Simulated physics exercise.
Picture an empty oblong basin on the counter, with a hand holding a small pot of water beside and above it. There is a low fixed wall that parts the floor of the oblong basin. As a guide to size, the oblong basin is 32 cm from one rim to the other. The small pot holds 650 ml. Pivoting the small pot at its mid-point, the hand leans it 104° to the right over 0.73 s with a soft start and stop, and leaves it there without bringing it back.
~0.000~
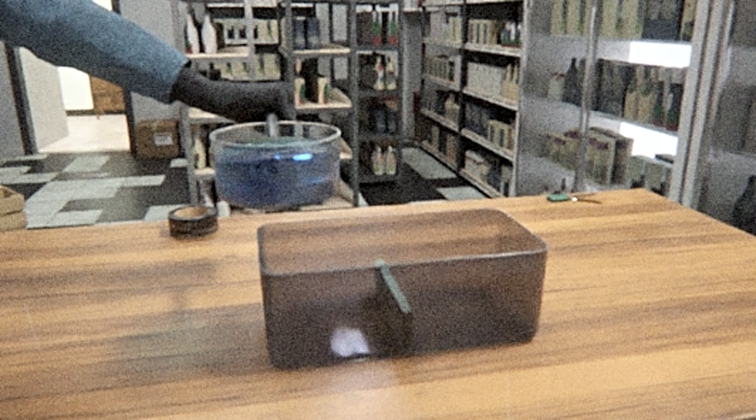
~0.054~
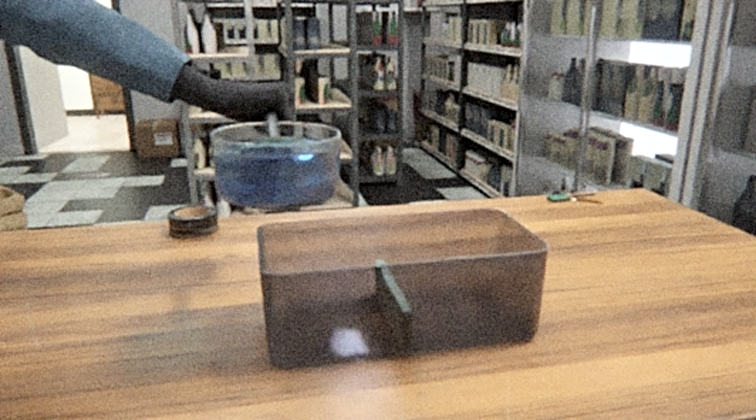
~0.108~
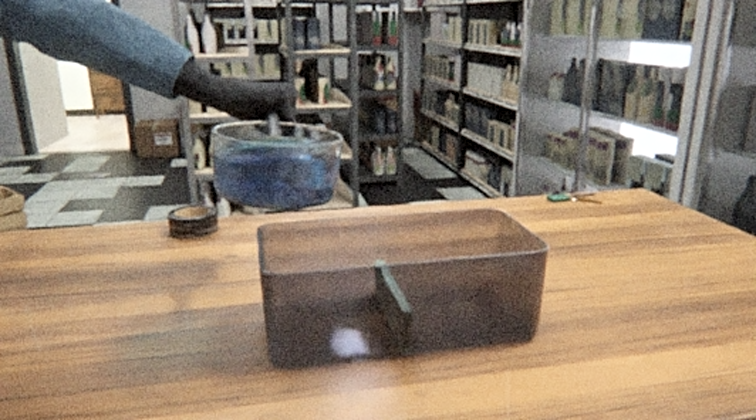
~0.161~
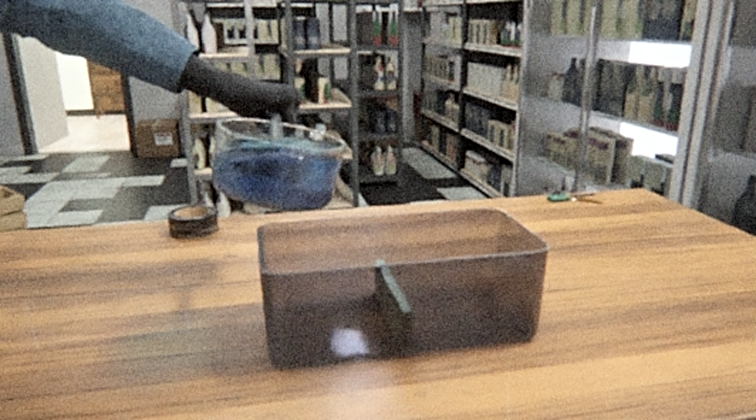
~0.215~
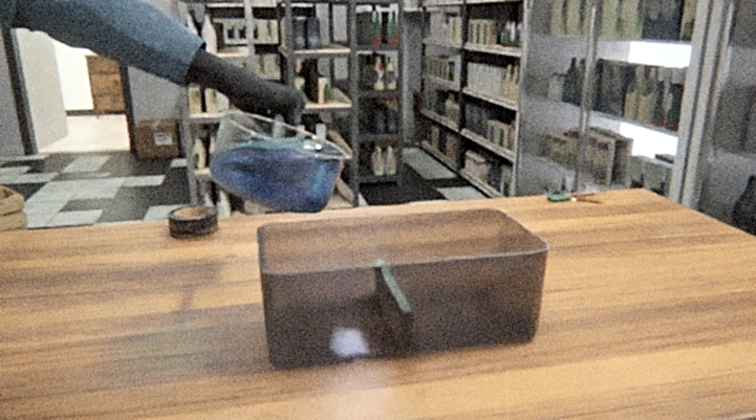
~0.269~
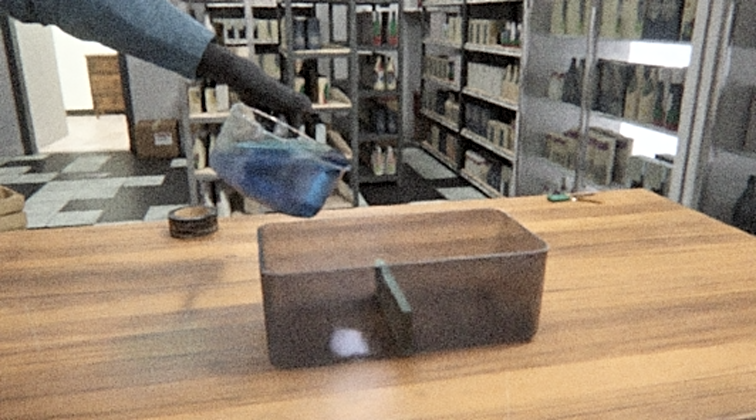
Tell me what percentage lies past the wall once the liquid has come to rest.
Some 24 per cent.
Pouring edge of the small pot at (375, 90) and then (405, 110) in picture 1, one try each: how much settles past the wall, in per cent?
Around 75 per cent first, around 95 per cent next.
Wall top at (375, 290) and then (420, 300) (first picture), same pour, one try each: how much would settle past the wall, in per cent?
Roughly 50 per cent, then 15 per cent.
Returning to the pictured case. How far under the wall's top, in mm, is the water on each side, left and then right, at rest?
The left comes to roughly 30 mm and the right to roughly 44 mm.
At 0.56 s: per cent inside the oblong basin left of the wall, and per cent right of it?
I'd say some 28 in a hundred on the left and 16 on the right.
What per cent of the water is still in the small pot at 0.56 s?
Roughly 28 %.
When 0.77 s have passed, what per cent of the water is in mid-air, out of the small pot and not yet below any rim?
Estimate: About 4 in a hundred.
By 0.56 s the tilt is 90° and 27 per cent is still to pour, 28 is left of the wall and 16 right of it.
By 0.77 s the tilt is 104° and 5 per cent is still to pour, 68 is left of the wall and 23 right of it.
By 0.99 s the tilt is 104° and 0 per cent is still to pour, 74 is left of the wall and 24 right of it.
By 1.23 s the tilt is 104° and 0 per cent is still to pour, 74 is left of the wall and 24 right of it.
At rest 74 per cent lies left of the wall, 24 right of it and 1 outside.
